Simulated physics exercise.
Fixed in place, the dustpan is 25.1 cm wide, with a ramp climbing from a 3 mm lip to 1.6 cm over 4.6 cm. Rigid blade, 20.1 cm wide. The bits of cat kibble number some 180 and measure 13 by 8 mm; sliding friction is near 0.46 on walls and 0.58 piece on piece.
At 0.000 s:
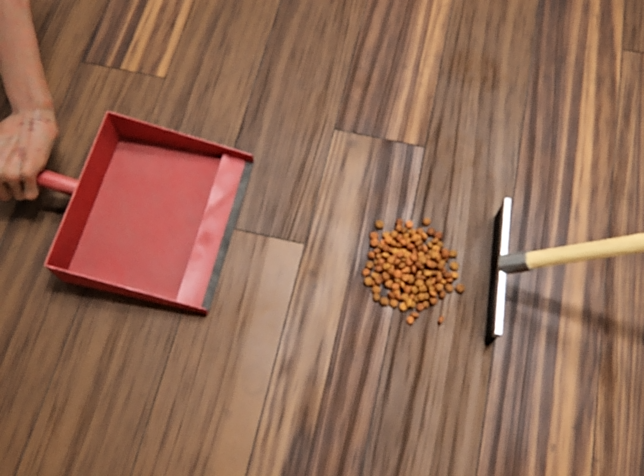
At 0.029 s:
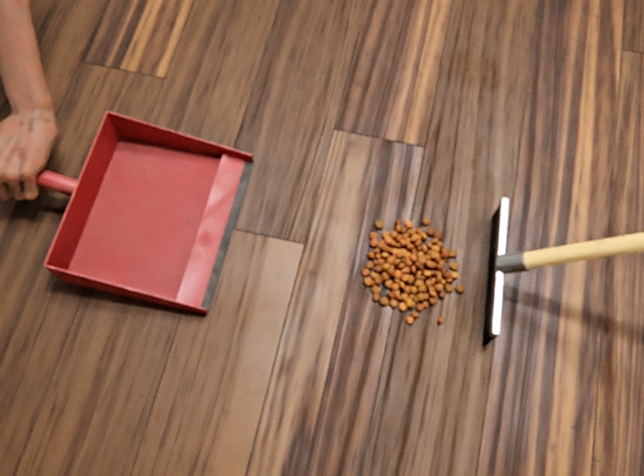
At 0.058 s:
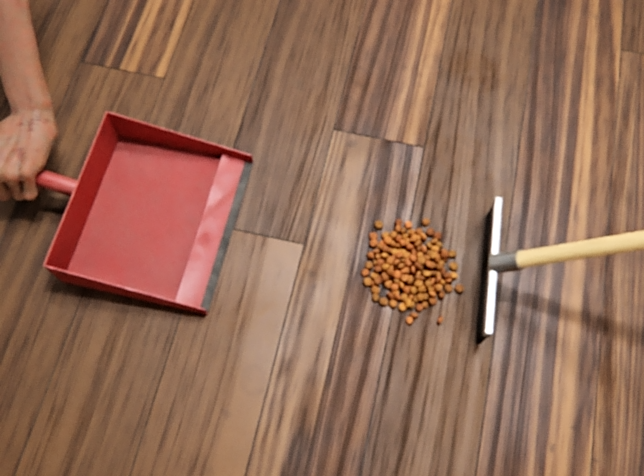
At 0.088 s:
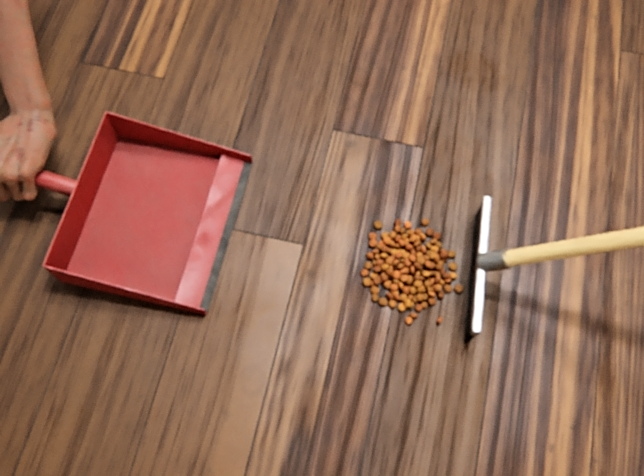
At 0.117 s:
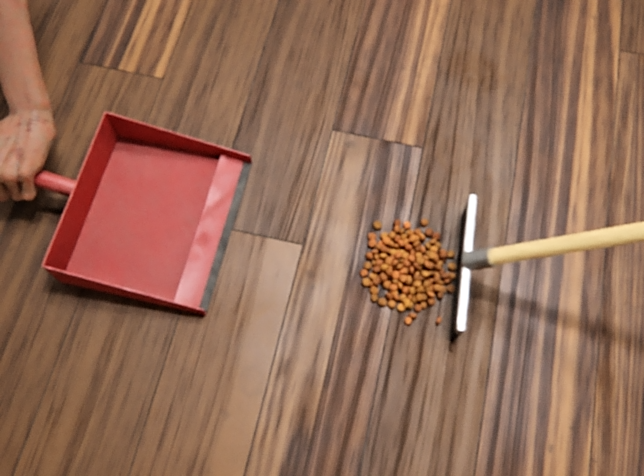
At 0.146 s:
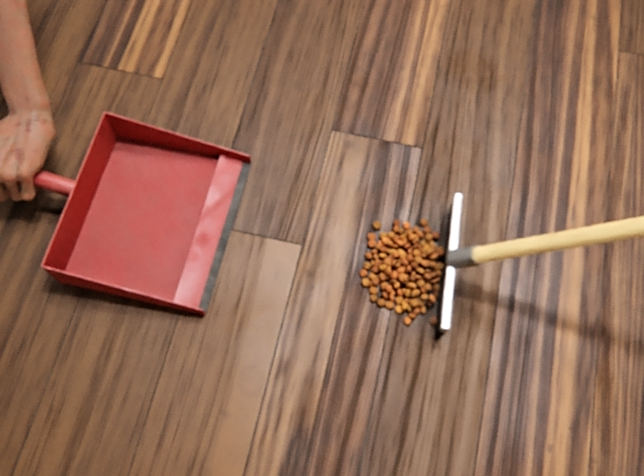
A squeegee-like blade on a pale wooden handle slides left across a striped wood floor, reaching a pile of small brown kibble and pressing into its right edge, while a hand at left holds a red dustpan nearly still.
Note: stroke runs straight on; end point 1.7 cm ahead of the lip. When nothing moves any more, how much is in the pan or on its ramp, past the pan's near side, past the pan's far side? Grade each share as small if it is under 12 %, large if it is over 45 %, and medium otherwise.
Pan: Large; near side: Small; far side: Small.
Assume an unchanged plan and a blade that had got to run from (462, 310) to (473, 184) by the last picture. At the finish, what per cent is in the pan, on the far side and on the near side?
The pan gets 0, the far side 25 and the near side 0.
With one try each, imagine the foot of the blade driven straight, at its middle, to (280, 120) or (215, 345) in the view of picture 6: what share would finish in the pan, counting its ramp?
Roughly 5 % and 15 %.
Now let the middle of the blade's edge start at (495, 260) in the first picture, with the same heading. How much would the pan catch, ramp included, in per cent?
Estimate: ~ 45 %.
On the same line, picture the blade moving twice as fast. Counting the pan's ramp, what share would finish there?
Roughly 65 in a hundred.
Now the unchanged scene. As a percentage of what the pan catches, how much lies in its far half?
40 per cent.
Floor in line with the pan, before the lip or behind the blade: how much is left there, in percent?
Some 45 per cent of them end up there.
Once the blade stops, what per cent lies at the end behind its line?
Roughly 10 per cent.
After 0.36 s, middle of the blade 18 cm from the lip; 0 % over the lip, far side 0 %, near side 0 %.
After 0.51 s, middle of the blade 7 cm from the lip; 0 % over the lip, far side 0 %, near side 5 %.
After 0.78 s, middle of the blade 2 cm from the lip; 50 % over the lip, far side 0 %, near side 5 %.
By 1.4 s all is still; pan 50 %, near side 5 %, far side 0 %, in front of the lip or behind the blade 45 %.
